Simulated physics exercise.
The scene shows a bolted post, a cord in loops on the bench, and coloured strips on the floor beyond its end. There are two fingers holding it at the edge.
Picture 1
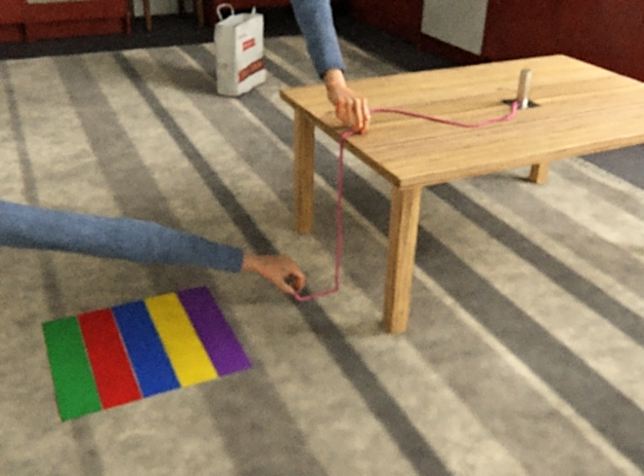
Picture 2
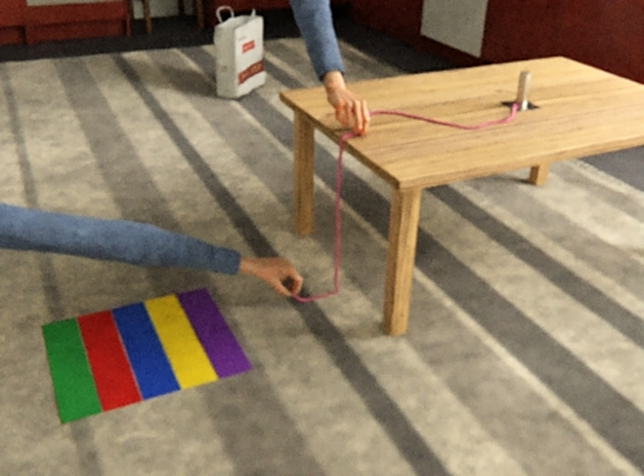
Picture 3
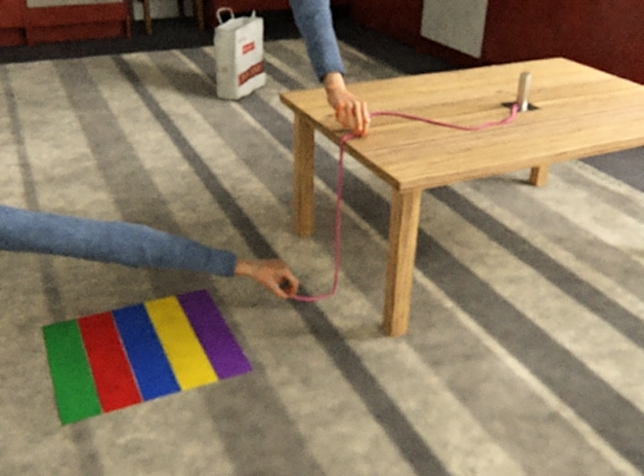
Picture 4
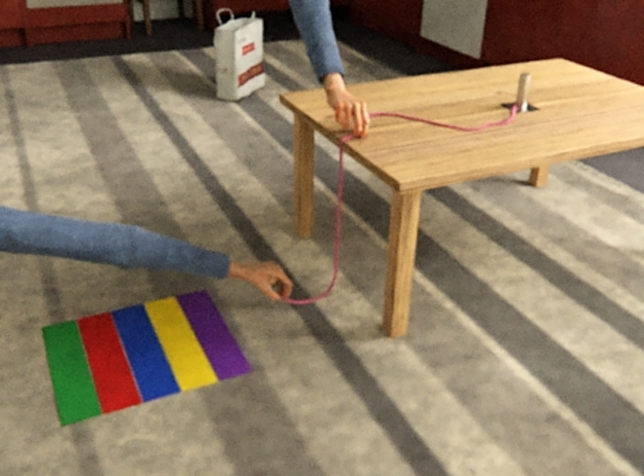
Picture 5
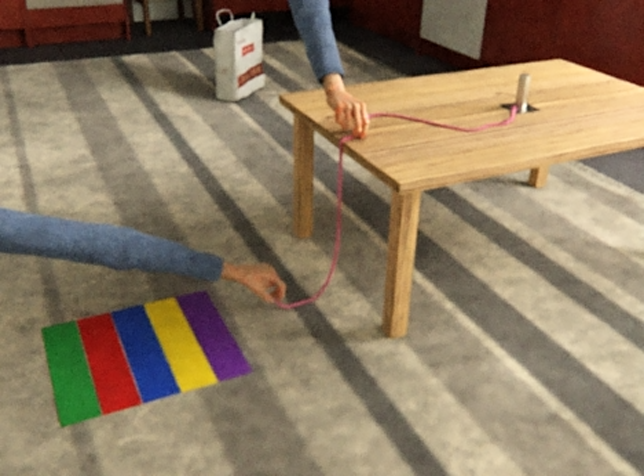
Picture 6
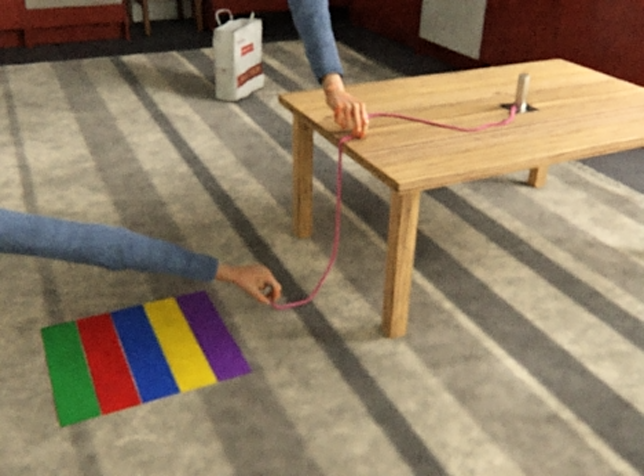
On a striped carpet beside a wooden table, one hand held a pink cord at the table's edge while another drew its lower end slightly left, toward a mat of five coloured strips.
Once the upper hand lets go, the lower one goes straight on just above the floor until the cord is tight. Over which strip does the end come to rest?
Over the green strip.
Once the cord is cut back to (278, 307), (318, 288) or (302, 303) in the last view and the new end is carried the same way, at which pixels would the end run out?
First (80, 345), then (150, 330), then (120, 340).
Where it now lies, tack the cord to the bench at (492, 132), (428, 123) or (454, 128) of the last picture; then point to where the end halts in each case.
First (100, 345), next (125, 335), last (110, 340).
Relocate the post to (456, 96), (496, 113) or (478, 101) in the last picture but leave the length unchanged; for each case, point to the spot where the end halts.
(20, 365), (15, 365) and (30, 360), roughly.
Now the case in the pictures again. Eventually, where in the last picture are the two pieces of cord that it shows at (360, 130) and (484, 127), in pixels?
To (297, 177) for the first and to (446, 120) for the second.
A little later, end near (136, 334); over blue.
Next, end near (90, 345); over red.
When it is tight, end near (64, 352); over green. It gets as far as the green strip.
